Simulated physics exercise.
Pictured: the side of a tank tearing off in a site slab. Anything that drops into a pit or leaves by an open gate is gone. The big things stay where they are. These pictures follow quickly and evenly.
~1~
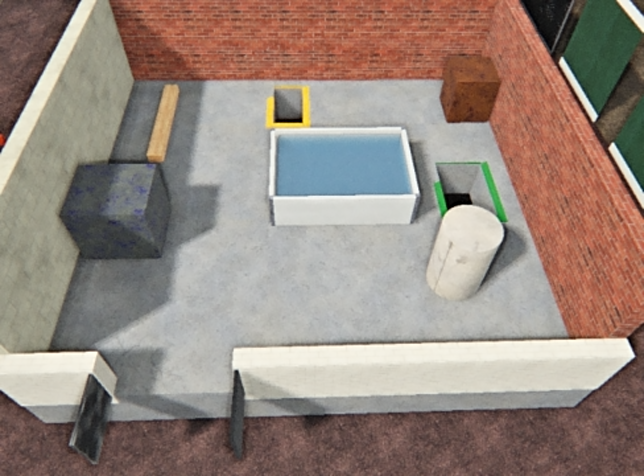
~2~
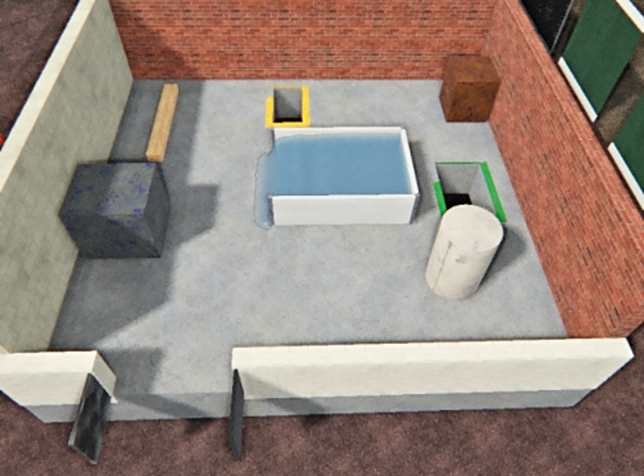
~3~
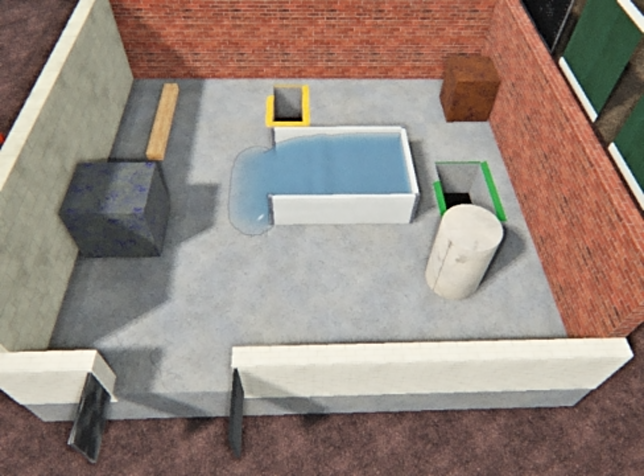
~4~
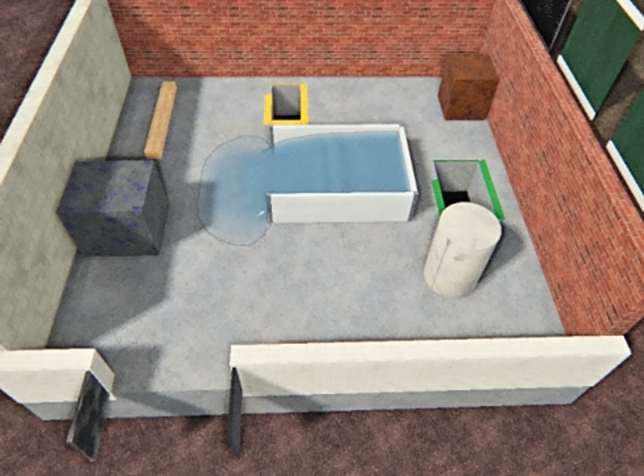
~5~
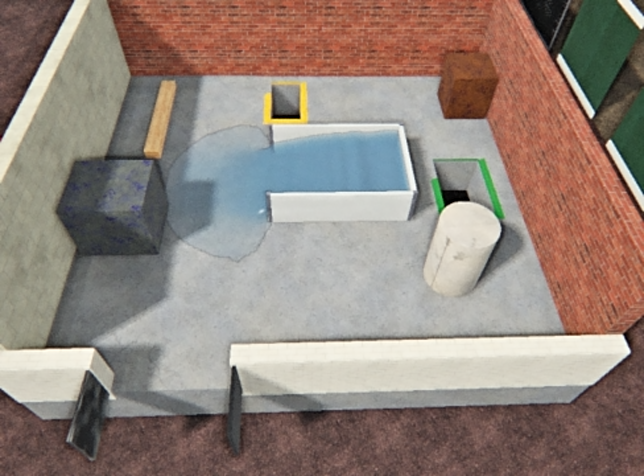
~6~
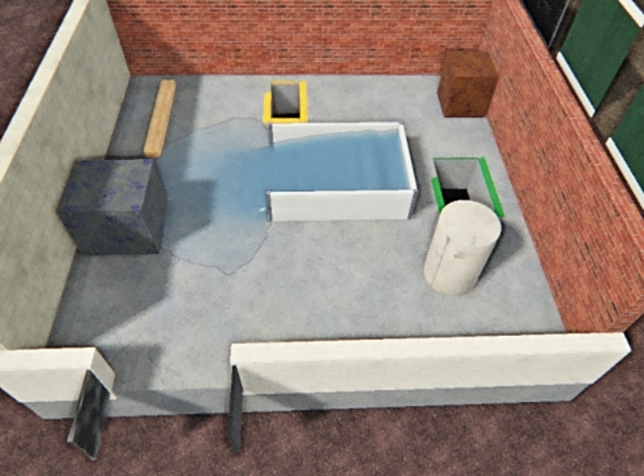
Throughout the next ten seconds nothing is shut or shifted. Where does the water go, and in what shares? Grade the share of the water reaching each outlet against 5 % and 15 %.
By my reckoning the gate goes over 15 %, the yellow pit goes over 15 %, the green pit stays under 5 %.
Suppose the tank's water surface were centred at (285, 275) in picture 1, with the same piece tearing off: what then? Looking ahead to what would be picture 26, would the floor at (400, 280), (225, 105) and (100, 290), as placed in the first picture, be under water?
Outcome, in sequence: Unwetted, wetted, wetted.
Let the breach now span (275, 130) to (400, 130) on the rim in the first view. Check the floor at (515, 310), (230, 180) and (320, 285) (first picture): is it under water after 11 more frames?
The first would be still unwetted, the second still unwetted and the third still unwetted.
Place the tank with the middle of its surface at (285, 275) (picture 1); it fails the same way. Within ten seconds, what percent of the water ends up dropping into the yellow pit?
Within ten seconds the yellow pit takes 8 percent of the total.
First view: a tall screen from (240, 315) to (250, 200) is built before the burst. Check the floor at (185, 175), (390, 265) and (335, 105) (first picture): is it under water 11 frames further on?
Same order as asked - soaked, unsoaked, unsoaked.
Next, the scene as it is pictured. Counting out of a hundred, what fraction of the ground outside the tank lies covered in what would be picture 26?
40 %, roughly.
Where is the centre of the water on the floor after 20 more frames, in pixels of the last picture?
Roughly (204, 180) in the last picture.
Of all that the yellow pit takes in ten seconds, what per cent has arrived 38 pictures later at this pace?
It works out at roughly 50 percent of the ten-second total.
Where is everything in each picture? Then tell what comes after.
The first picture shows the water tank at (341, 165) is whole and still.
In the second picture, the front is at (265, 224), out from the gap at (275, 179).
In the third picture, the front is at (242, 227), out from the gap at (275, 181).
In the fourth picture, water pours out at (274, 180) and has run to (221, 234).
In the fifth picture, water pours out at (273, 179) and has run to (168, 208).
In the sixth picture, the front is at a hidden place, out from the gap at (273, 179).
A moment on, water covers 20 % of the floor; the gate 0 %, the yellow pit 0 %, the green pit 0 %.
Next, water covers 35 % of the floor; the gate 0 %, the yellow pit 0 %, the green pit 0 %.
Then, water covers 40 % of the floor; the gate 5 %, the yellow pit 0 %, the green pit 0 %.
Later, water covers 55 % of the floor; the gate 13 %, the yellow pit 10 %, the green pit 0 %.
In the end, water covers 70 % of the floor; the gate 23 %, the yellow pit 20 %, the green pit 0 %.
